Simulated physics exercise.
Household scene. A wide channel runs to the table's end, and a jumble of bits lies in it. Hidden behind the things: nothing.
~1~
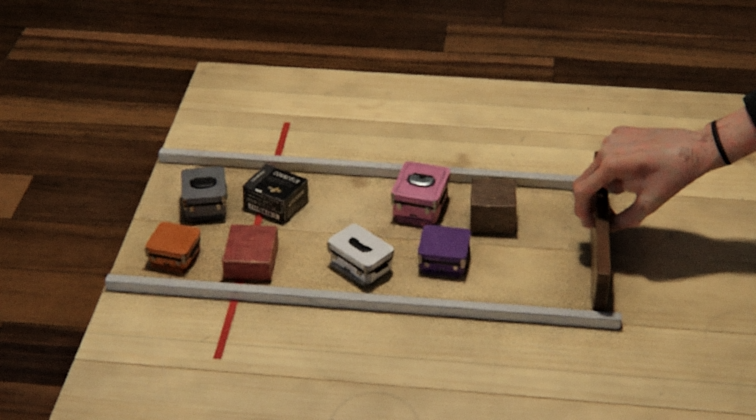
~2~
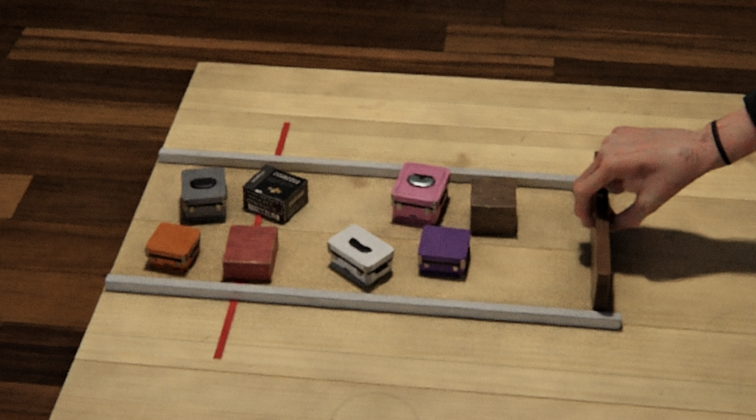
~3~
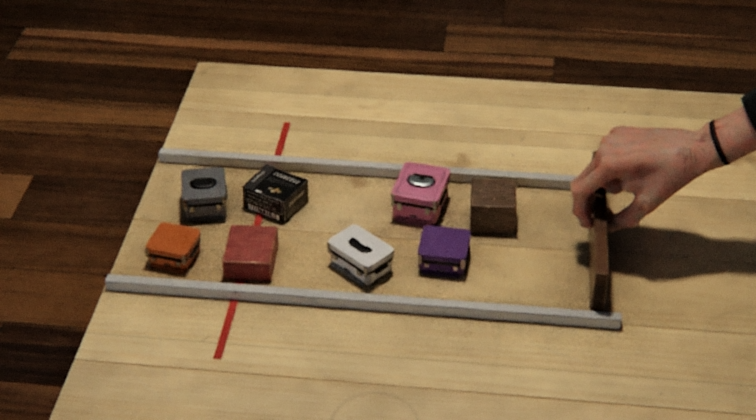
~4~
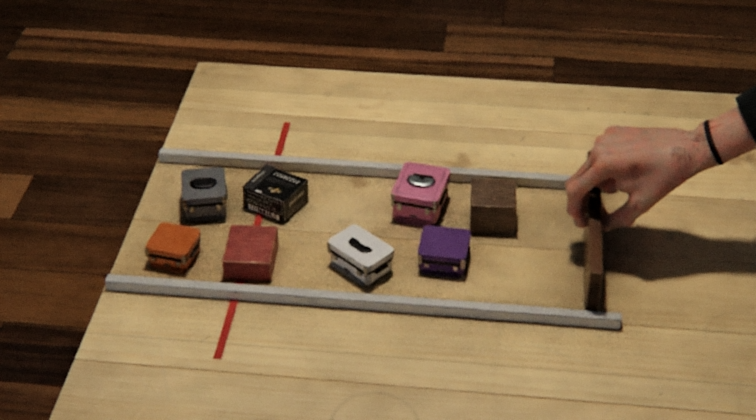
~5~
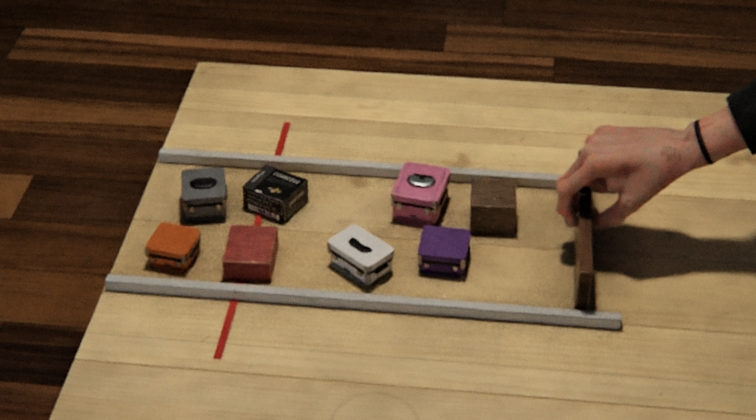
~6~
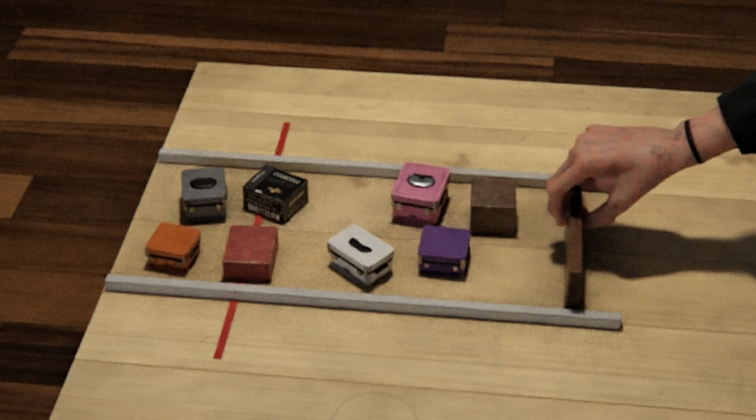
Hand sliding an upright wooden board slowly left along a railed channel towards small coloured cases and blocks, which stay still.
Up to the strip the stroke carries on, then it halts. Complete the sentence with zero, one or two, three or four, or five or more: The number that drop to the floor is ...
The number that drop to the floor is one or two.
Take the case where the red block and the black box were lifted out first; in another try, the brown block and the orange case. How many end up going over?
I'd say 0 the first time and 0 the second time.
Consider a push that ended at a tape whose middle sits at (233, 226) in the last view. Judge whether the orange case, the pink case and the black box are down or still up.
Observed: Orange case slides off; pink case hangs on; black box slides off.
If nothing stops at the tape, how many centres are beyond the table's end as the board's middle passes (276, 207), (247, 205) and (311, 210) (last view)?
2, 3 and 0.
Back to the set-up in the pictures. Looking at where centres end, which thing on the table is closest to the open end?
Black box.
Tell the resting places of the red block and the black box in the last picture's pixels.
(141, 241), and the other (150, 185).
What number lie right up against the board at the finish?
Well, it touches 2.
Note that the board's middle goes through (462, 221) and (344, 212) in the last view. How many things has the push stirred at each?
Counts: 3 and 7.
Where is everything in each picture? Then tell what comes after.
In the first frame, orange case (174, 248); grey case (205, 195); red block (251, 252); board (599, 230); tape (256, 227).
In the second frame, grey case (205, 195); board (599, 230).
In the third frame, red block (251, 253); pink case (421, 194).
In the fourth frame, orange case (174, 248); purple case (444, 252).
In the fifth frame, grey case (205, 195); white case (361, 257).
In the sixth frame, orange case (174, 248); grey case (205, 195); red block (251, 253); board (573, 228); tape (256, 227).
Soon after, none off yet; orange case at rest near (174, 248); grey case at rest near (205, 195); red block at rest near (251, 253).
At rest, the number that fall off is one or two; fallen, grey case and orange case.
